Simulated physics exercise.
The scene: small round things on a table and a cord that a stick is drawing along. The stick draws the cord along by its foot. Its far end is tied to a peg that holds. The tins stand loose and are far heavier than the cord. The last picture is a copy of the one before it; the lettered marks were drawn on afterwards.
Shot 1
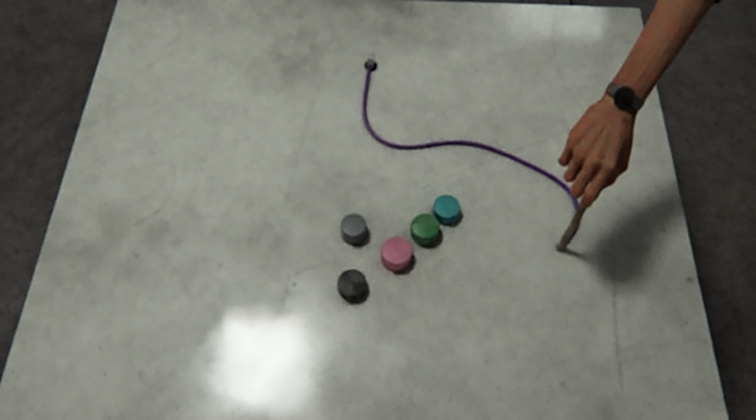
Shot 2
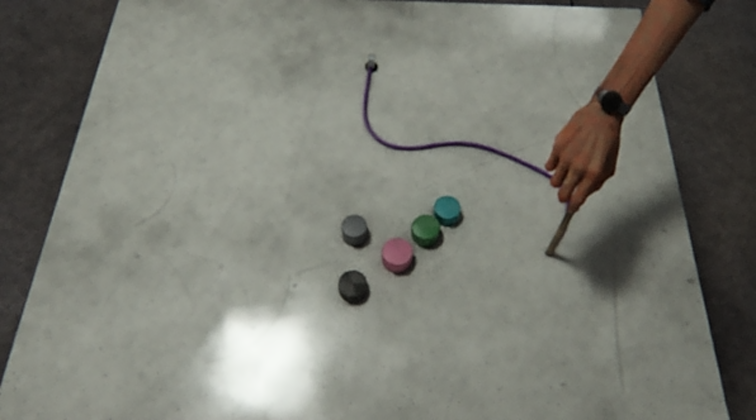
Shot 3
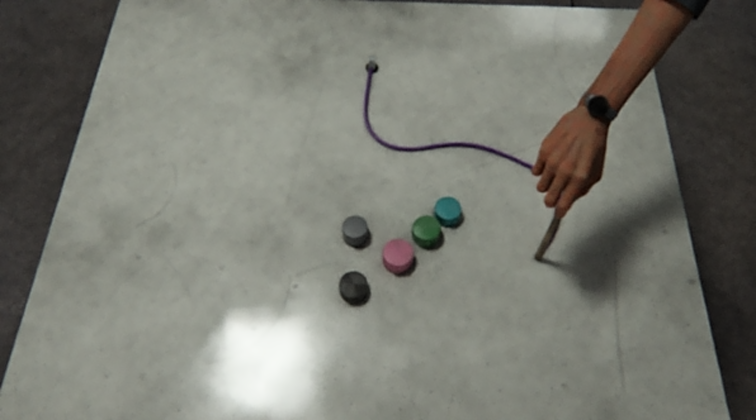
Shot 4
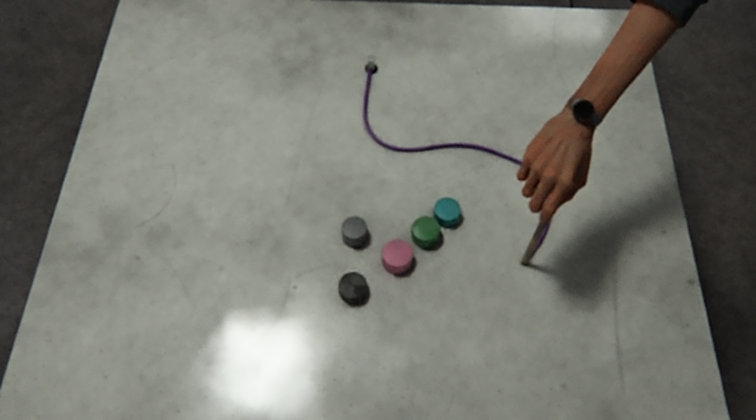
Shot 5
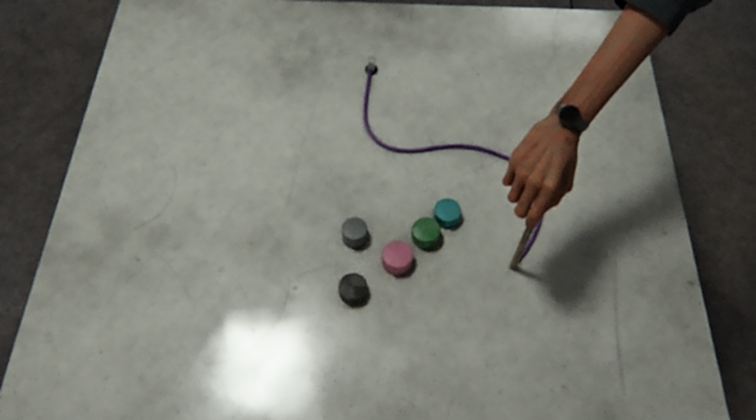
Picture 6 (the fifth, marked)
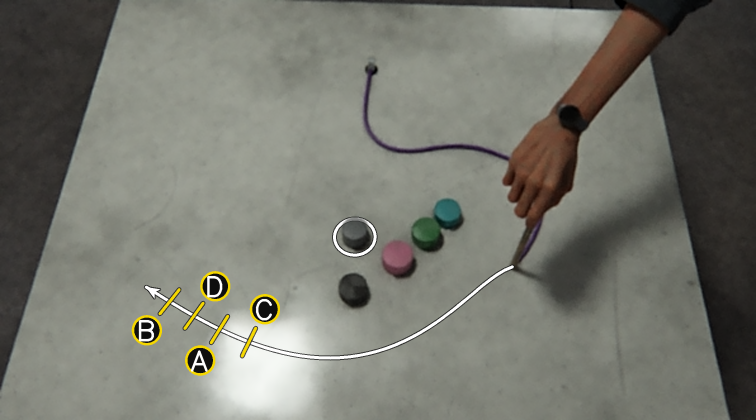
On a pale table, a hand moves a stick left, drawing a purple cord near five tins.
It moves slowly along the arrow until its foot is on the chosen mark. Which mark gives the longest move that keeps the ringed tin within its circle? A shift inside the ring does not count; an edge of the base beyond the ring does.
All is well up to C.
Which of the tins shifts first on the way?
Turquoise.
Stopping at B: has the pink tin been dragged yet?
By then, yes.
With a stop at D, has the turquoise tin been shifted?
By then, yes.
On the marked copy, A at (220, 329); B at (170, 302); C at (249, 342); D at (194, 316); the ring at (355, 237); the route from (513, 267) via (330, 358) to (146, 287).
With C. Early on, foot of the stick (436, 323); grey tin (355, 233).
Further on, foot of the stick (337, 358); grey tin (355, 233); turquoise tin (441, 213).
At the end, foot of the stick (249, 342); pink tin (370, 252); green tin (383, 228); black tin (339, 275); grey tin (353, 231); turquoise tin (386, 205); the grey tin is still in its ring.
As for the rest, A drags the ringed tin to (341, 224); B drags the ringed tin to (314, 209); D drags the ringed tin to (327, 217).
